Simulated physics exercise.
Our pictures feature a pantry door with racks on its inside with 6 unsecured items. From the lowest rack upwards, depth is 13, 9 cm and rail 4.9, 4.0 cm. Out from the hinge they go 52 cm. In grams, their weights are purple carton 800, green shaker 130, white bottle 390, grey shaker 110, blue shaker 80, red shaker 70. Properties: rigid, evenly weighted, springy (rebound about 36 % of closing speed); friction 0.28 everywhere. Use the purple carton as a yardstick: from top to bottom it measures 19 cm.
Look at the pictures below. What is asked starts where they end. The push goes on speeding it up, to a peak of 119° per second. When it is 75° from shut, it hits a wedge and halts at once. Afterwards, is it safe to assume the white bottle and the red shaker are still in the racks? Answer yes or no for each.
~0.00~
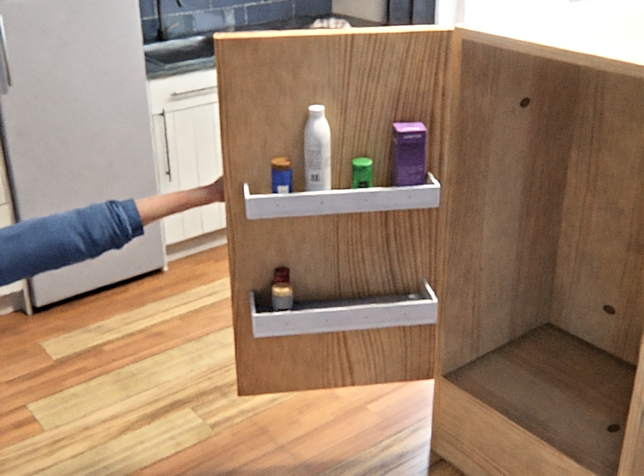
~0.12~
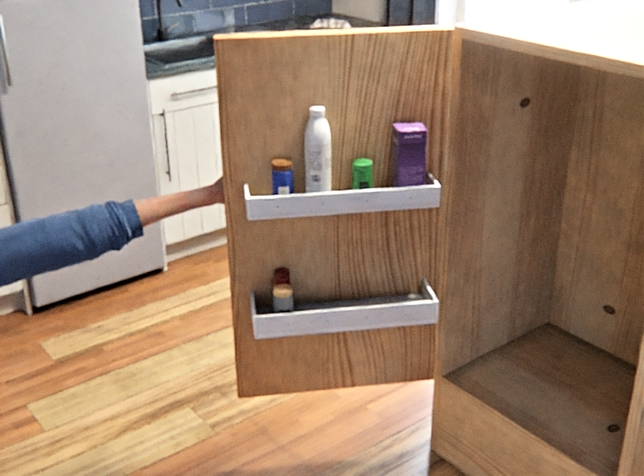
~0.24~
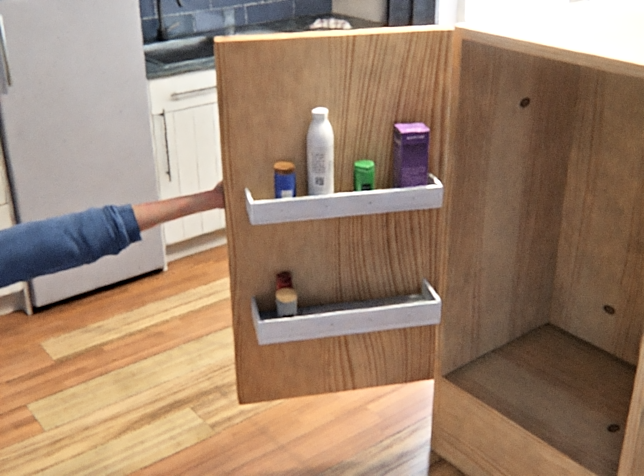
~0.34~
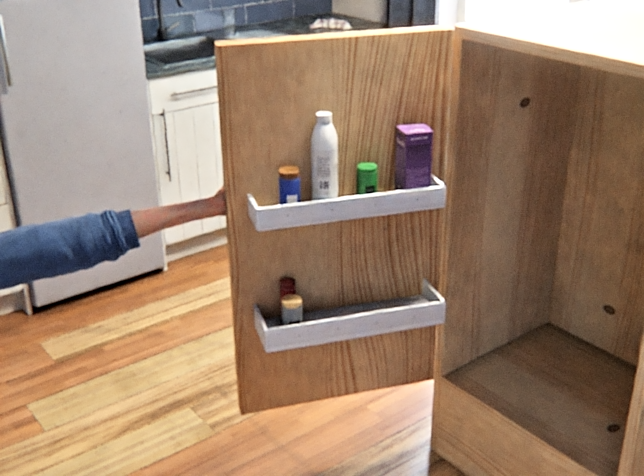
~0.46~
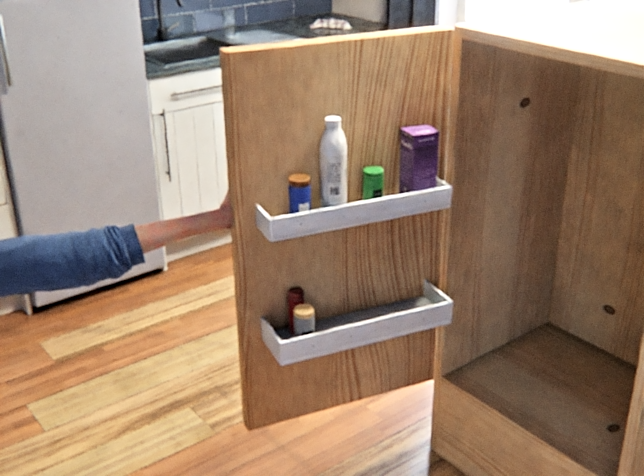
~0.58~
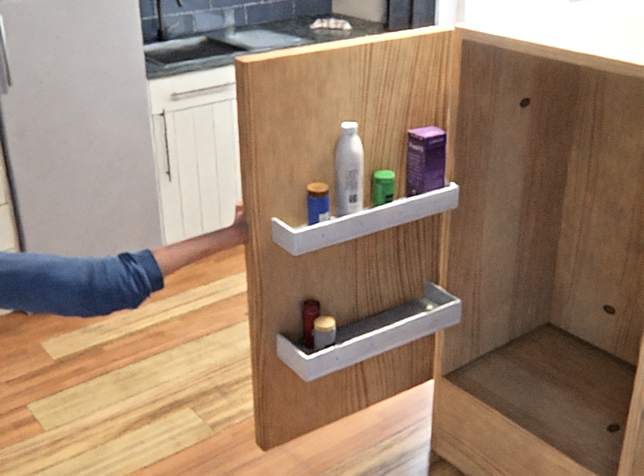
White bottle: No; red shaker: Yes.
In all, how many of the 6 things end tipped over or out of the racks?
Tally: 1.
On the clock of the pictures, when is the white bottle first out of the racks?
That first happens close to 1.0 seconds.
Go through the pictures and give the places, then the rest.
The first frame shows door 120° open; white bottle (317, 155).
The second frame shows door 119° open; grey shaker (284, 306); blue shaker (283, 184).
The third frame shows door 116° open; purple carton (411, 163); green shaker (364, 181).
The fourth frame shows door 112° open; grey shaker (292, 317); blue shaker (290, 192).
The fifth frame shows door 104° open; purple carton (419, 165); green shaker (373, 187).
The sixth frame shows door 94° open; white bottle (349, 175); red shaker (312, 325).
Around 1.08 s, door 75° open; white bottle now out of the racks; red shaker shifted 2 cm near (366, 349); blue shaker at 9° to upright.
Around 1.58 s, door 75° open; red shaker shifted 2 cm near (366, 349); green shaker shifted 3 cm.
Finally (1.9 s), out of the racks, white bottle; the other 5 still in place (within 5 cm). In the last view, red shaker near (366, 349).
